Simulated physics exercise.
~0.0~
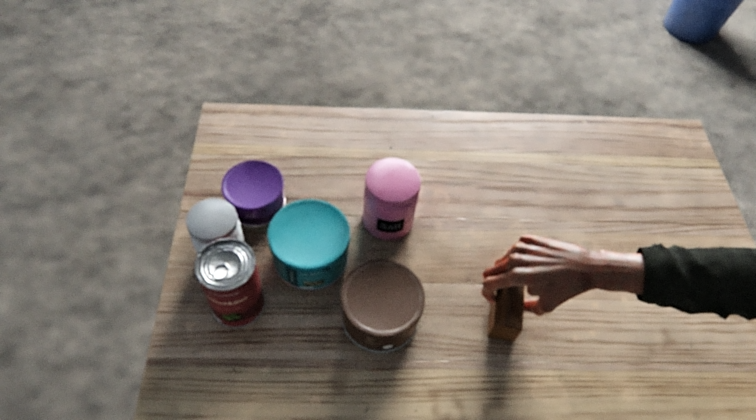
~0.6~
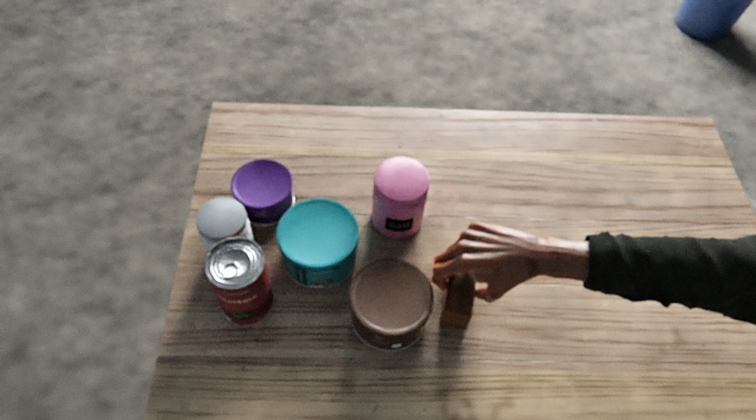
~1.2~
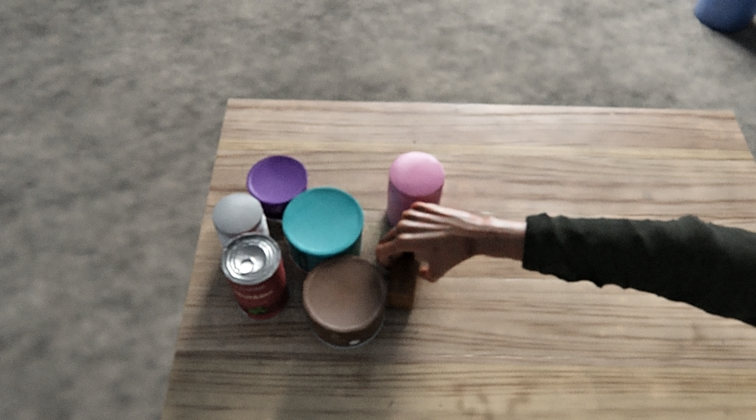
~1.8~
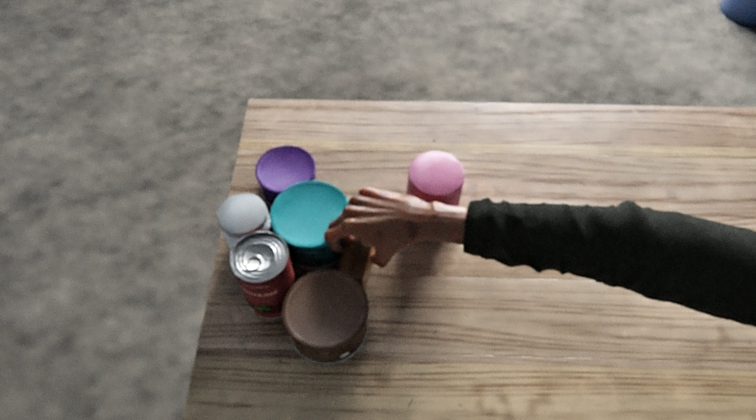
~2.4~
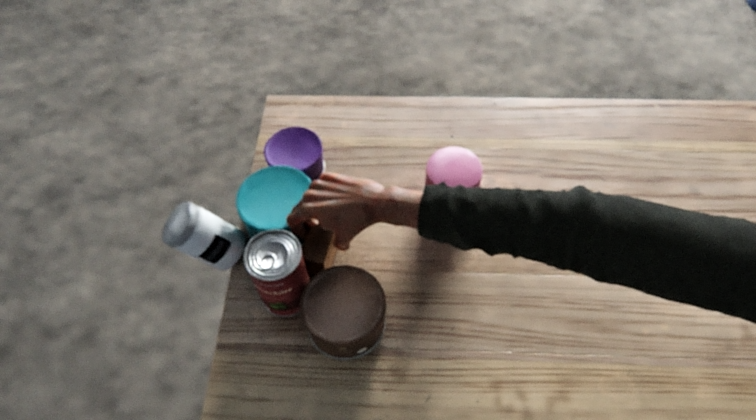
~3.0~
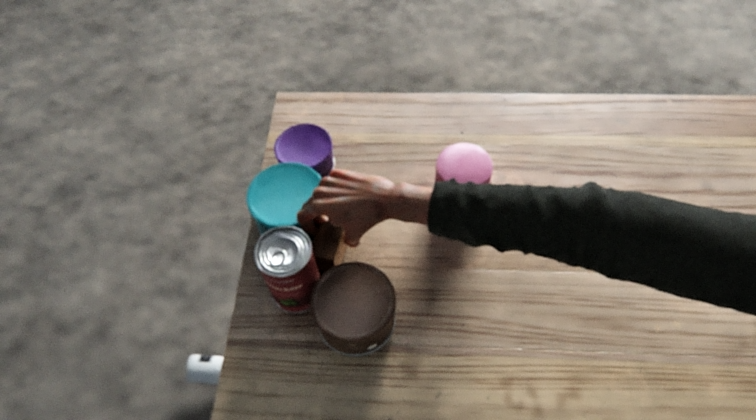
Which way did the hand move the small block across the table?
The hand moved the block to the left, toward the group of containers.
